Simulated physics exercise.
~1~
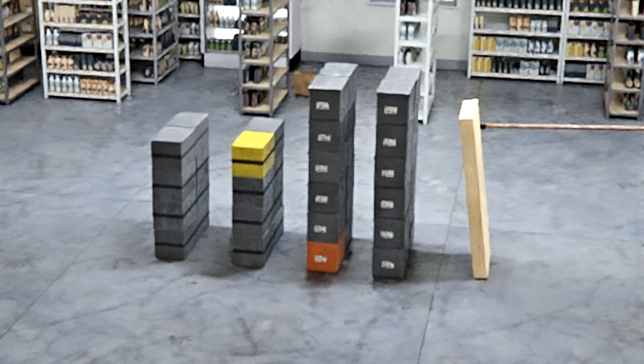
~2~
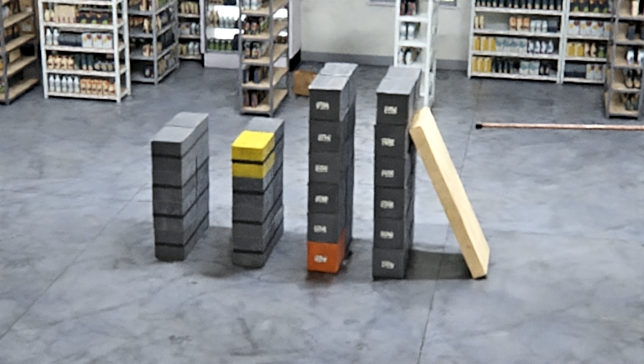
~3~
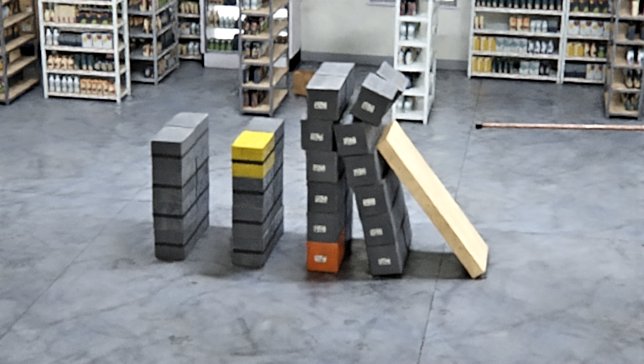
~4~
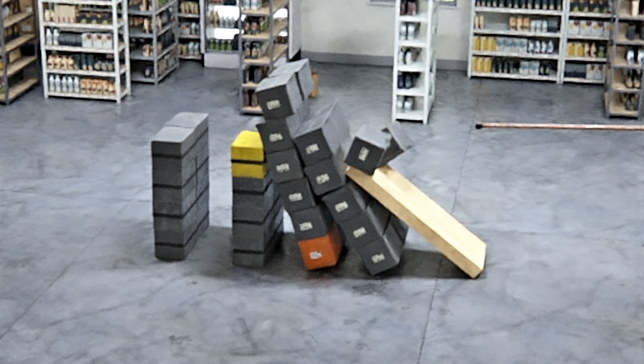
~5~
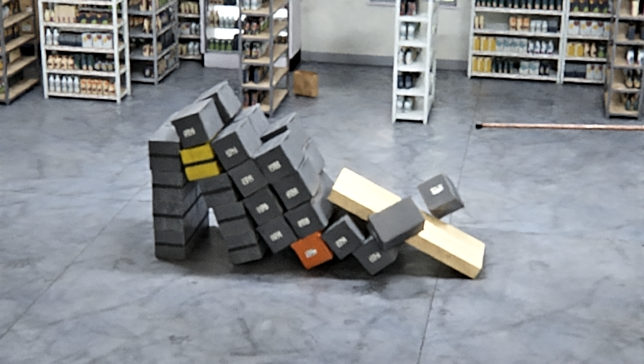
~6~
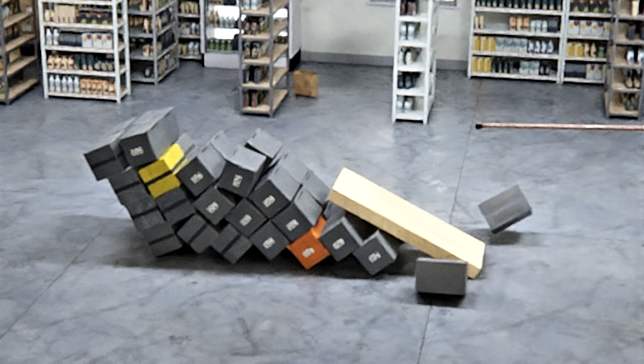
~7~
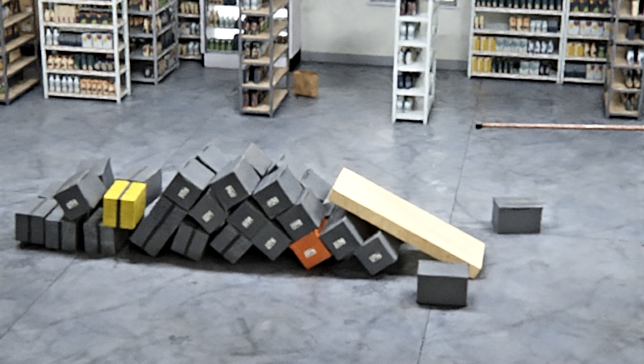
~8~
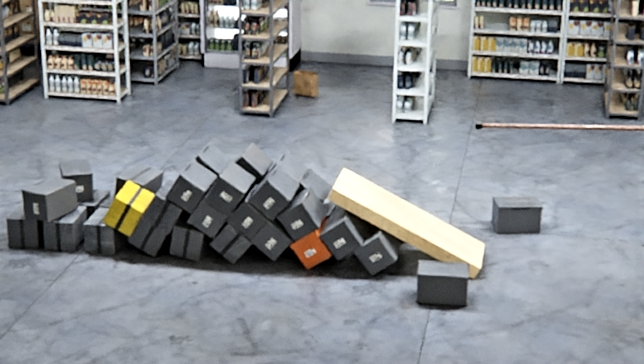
A wooden board tips left into stacked grey totes, toppling the columns into a sprawling heap.
